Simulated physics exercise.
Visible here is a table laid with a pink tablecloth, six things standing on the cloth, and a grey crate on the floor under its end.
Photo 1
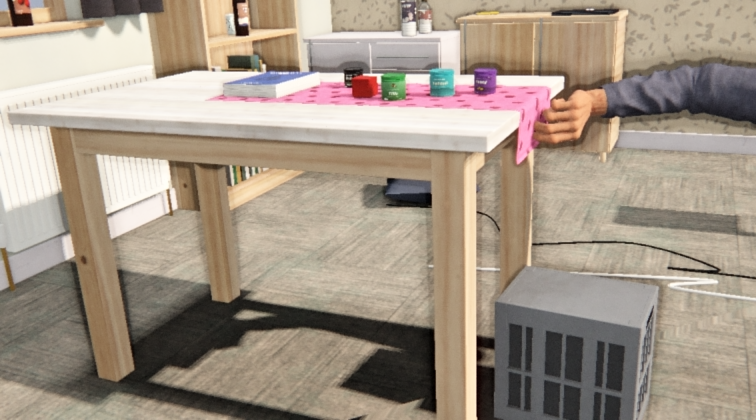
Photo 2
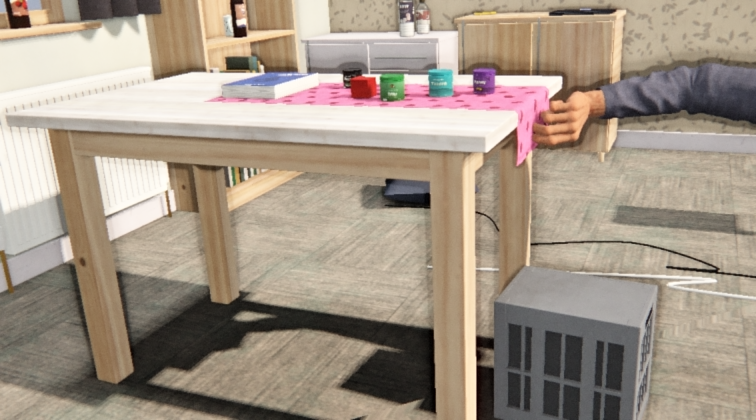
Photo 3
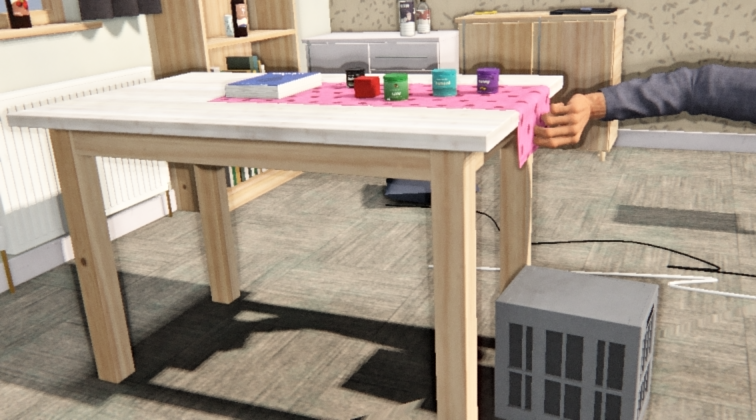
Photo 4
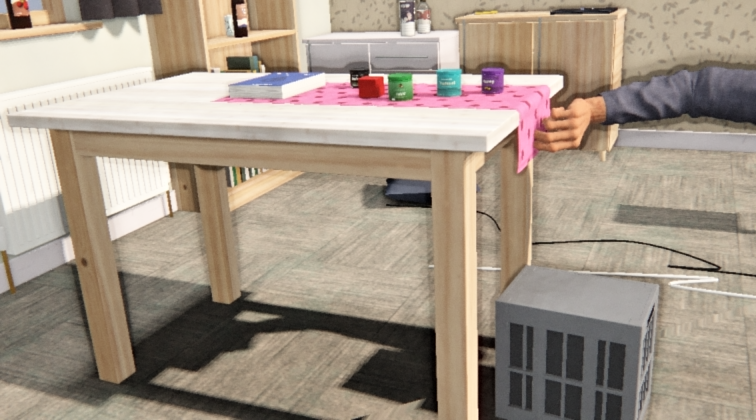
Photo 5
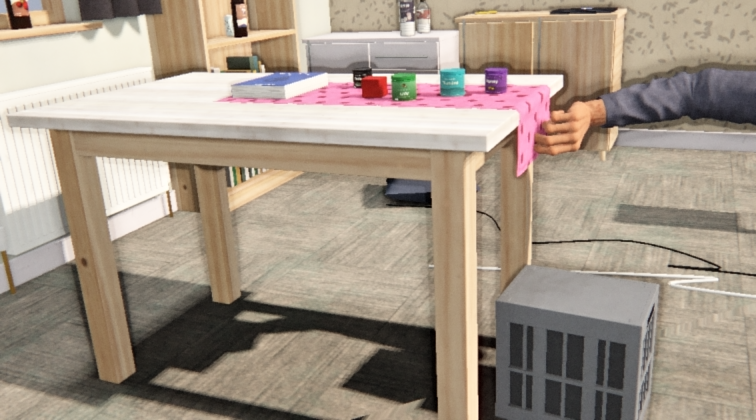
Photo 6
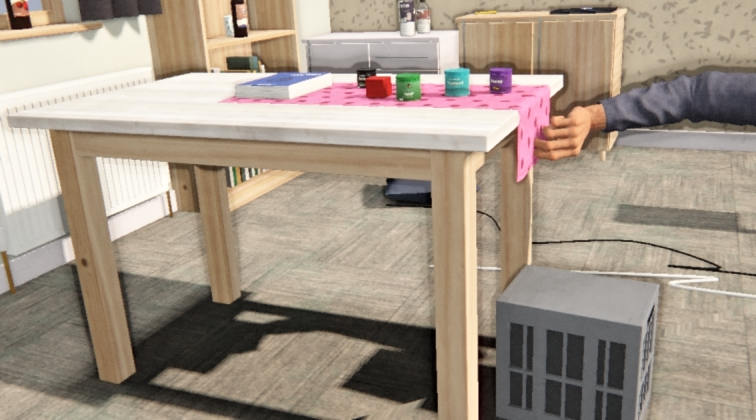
In a room with a patterned carpet, a hand at the right holds the end of a pink cloth on a table, and the cloth slides slightly rightward, carrying the pots, red cube and blue book a little with it.
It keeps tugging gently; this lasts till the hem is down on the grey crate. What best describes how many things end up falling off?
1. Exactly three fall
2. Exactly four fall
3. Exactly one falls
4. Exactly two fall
The answer is 1.
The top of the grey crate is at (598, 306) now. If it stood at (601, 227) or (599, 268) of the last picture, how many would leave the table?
1 and 2.
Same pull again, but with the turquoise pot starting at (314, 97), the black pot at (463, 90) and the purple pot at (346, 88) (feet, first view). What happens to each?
As for the turquoise pot, it stays aboard; the black pot goes off; the purple pot stays aboard.
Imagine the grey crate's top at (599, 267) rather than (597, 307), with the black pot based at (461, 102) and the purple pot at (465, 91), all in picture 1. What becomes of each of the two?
Black pot is gone, purple pot is gone.
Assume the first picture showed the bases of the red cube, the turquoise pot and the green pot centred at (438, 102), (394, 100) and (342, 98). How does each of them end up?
Red cube gone, turquoise pot gone, green pot stays.
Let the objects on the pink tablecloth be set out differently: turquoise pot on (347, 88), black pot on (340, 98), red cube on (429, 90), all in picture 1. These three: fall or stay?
Of the three, the turquoise pot stays aboard, the black pot stays aboard, the red cube takes a tumble.
A little later, hem near (537, 240); purple pot gone.
Next, hem on the crate; purple pot, turquoise pot and green pot gone.
When it is over, hem on the crate; purple pot, turquoise pot and green pot gone. It carries off three.
